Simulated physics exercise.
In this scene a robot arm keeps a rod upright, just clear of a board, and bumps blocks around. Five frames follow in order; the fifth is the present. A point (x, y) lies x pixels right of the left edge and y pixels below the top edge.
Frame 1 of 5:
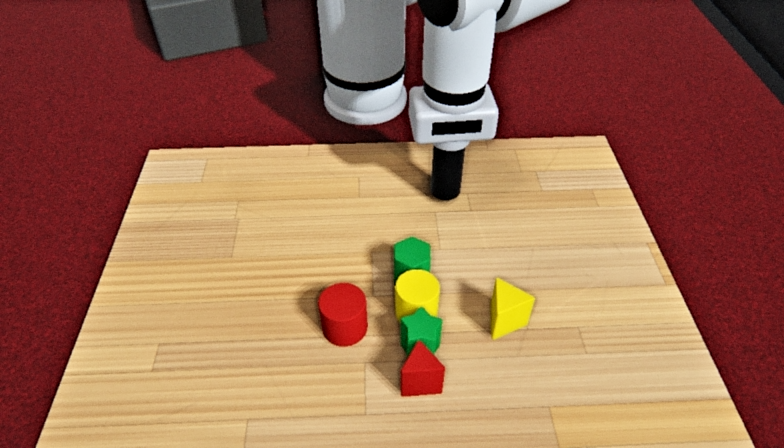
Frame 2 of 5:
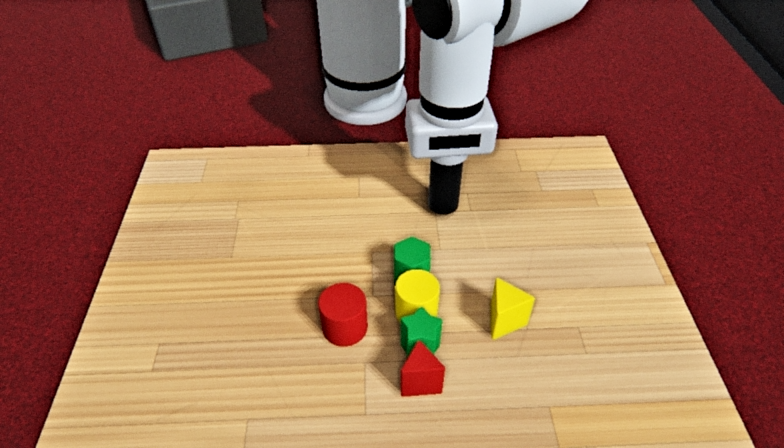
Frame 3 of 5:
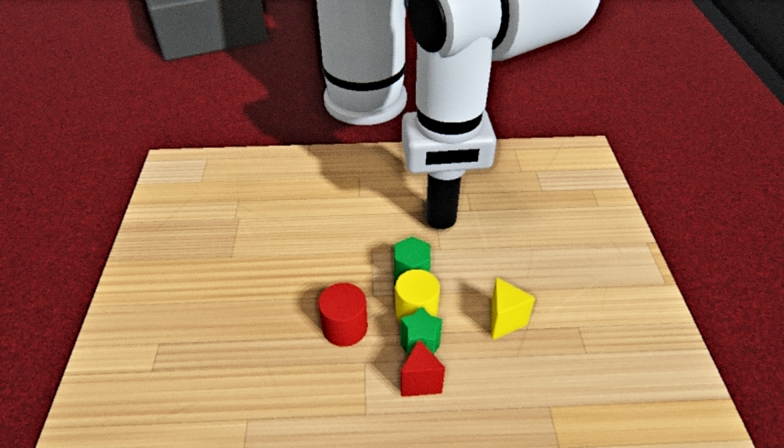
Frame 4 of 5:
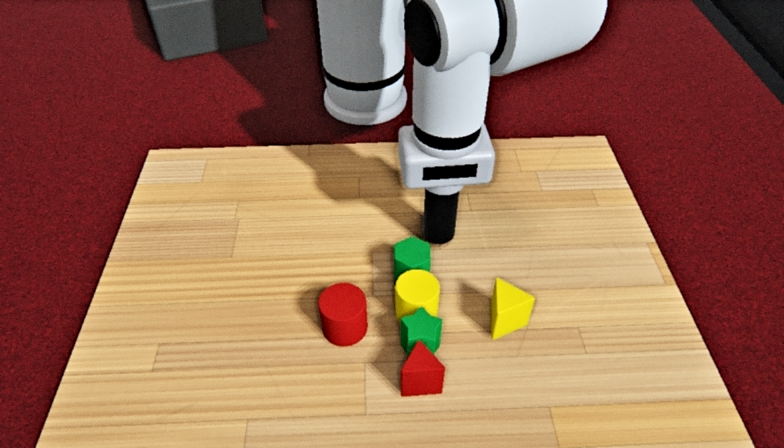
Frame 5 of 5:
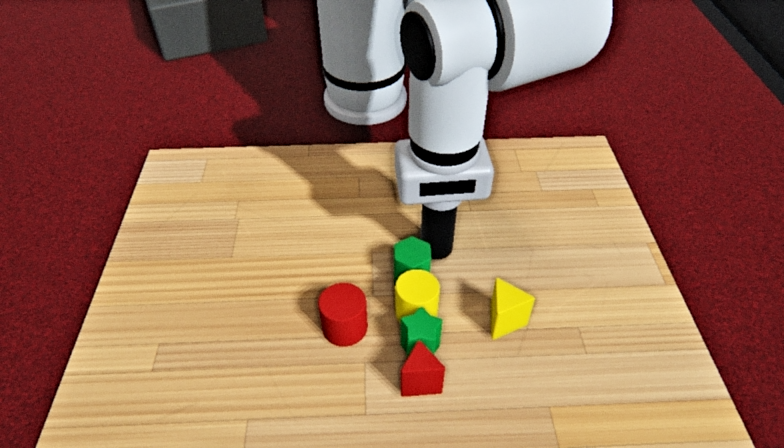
On a wooden board, a robot arm moves its black rod down beside the green hexagon.
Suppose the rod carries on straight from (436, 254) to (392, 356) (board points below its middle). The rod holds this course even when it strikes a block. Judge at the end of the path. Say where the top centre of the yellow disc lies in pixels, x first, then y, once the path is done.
For the centre of its top, I'd go with (403, 368).
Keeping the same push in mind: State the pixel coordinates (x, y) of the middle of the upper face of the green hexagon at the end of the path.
Located at (376, 274).
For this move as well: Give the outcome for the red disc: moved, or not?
In the end it has not been moved.
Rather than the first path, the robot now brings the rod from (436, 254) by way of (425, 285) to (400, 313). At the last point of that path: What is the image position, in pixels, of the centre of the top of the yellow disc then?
I'd expect the centre of its top face to be at (399, 321).
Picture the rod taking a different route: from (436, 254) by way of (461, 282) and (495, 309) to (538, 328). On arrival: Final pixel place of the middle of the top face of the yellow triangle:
Final place: (551, 330).
The first path, step by step. One third of the way, rod at (423, 279); green hexagon at (389, 267), turned 45° clockwise; yellow disc at (413, 295); green star block at (424, 327), turned 10° clockwise.
Two thirds of the way, rod at (408, 314); green hexagon at (376, 274), turned 75° clockwise; yellow disc at (405, 328); green star block at (429, 357); red triangle at (426, 393).
At the end, rod at (392, 350); red disc in place; green hexagon at (376, 274), turned 75° clockwise; yellow disc at (403, 368); green star block at (444, 380), turned 40° anticlockwise; red triangle at (435, 414), turned 70° clockwise.
